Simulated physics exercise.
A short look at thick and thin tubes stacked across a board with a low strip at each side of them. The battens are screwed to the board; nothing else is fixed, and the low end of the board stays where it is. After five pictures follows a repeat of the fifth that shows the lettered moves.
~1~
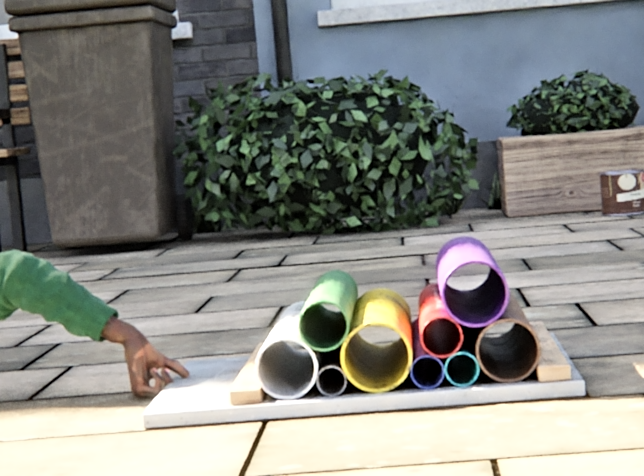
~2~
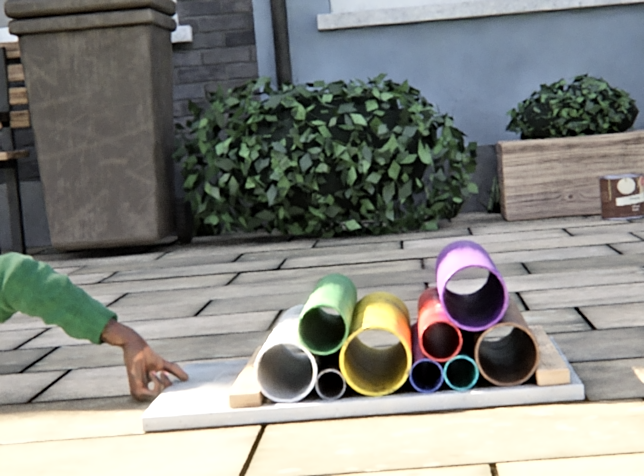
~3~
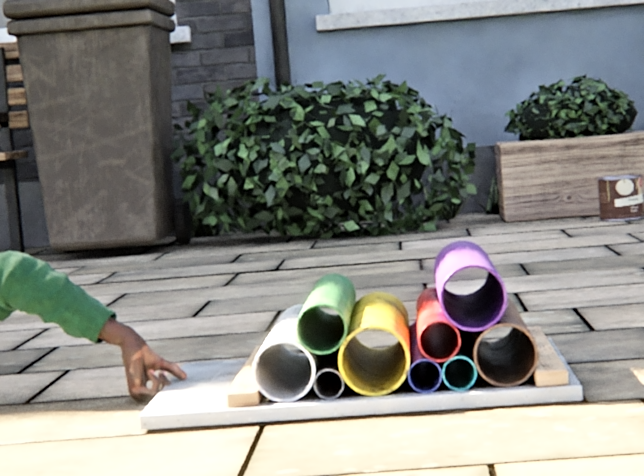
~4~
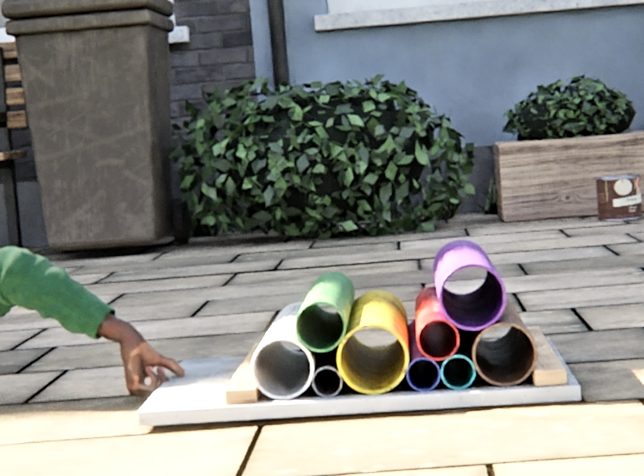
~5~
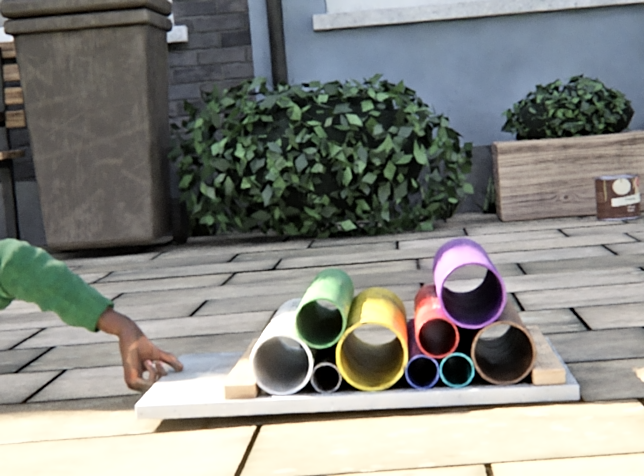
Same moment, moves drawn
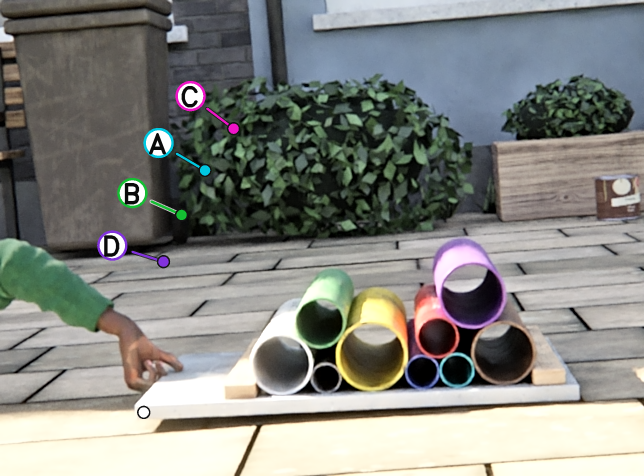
Colourful tubes stacked on a pale board shifting very slightly left as a green-sleeved arm holds fingers at its left end.
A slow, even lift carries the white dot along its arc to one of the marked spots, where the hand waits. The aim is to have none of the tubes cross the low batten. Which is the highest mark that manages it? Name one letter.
No higher than D.
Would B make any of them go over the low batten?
Yes, at B.
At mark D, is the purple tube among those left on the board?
The purple tube: Yes.
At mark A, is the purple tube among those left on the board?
The purple tube: No.
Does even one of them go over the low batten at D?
No.
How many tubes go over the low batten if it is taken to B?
At B the number is one.
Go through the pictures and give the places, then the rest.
In the first picture, yellow tube (376, 357); blue tube (427, 372); turquoise tube (462, 369).
In the second picture, turquoise tube (461, 373); brown tube (507, 354).
In the third picture, board (363, 373); white tube (284, 371); purple tube (474, 298).
In the fourth picture, board (361, 371); white tube (282, 368); grey tube (328, 382).
In the fifth picture, board (360, 368); white tube (281, 364); grey tube (326, 378).
On the marked copy, A at (205, 170); B at (182, 215); C at (234, 129); D at (164, 261); the white dot at (144, 412).
With D. Early on, board at 15°.
Further on, board at 22°.
At the end, board at 22°, none over the low batten.
As for the rest, A five over the low batten; B one over the low batten (purple); C five over the low batten.
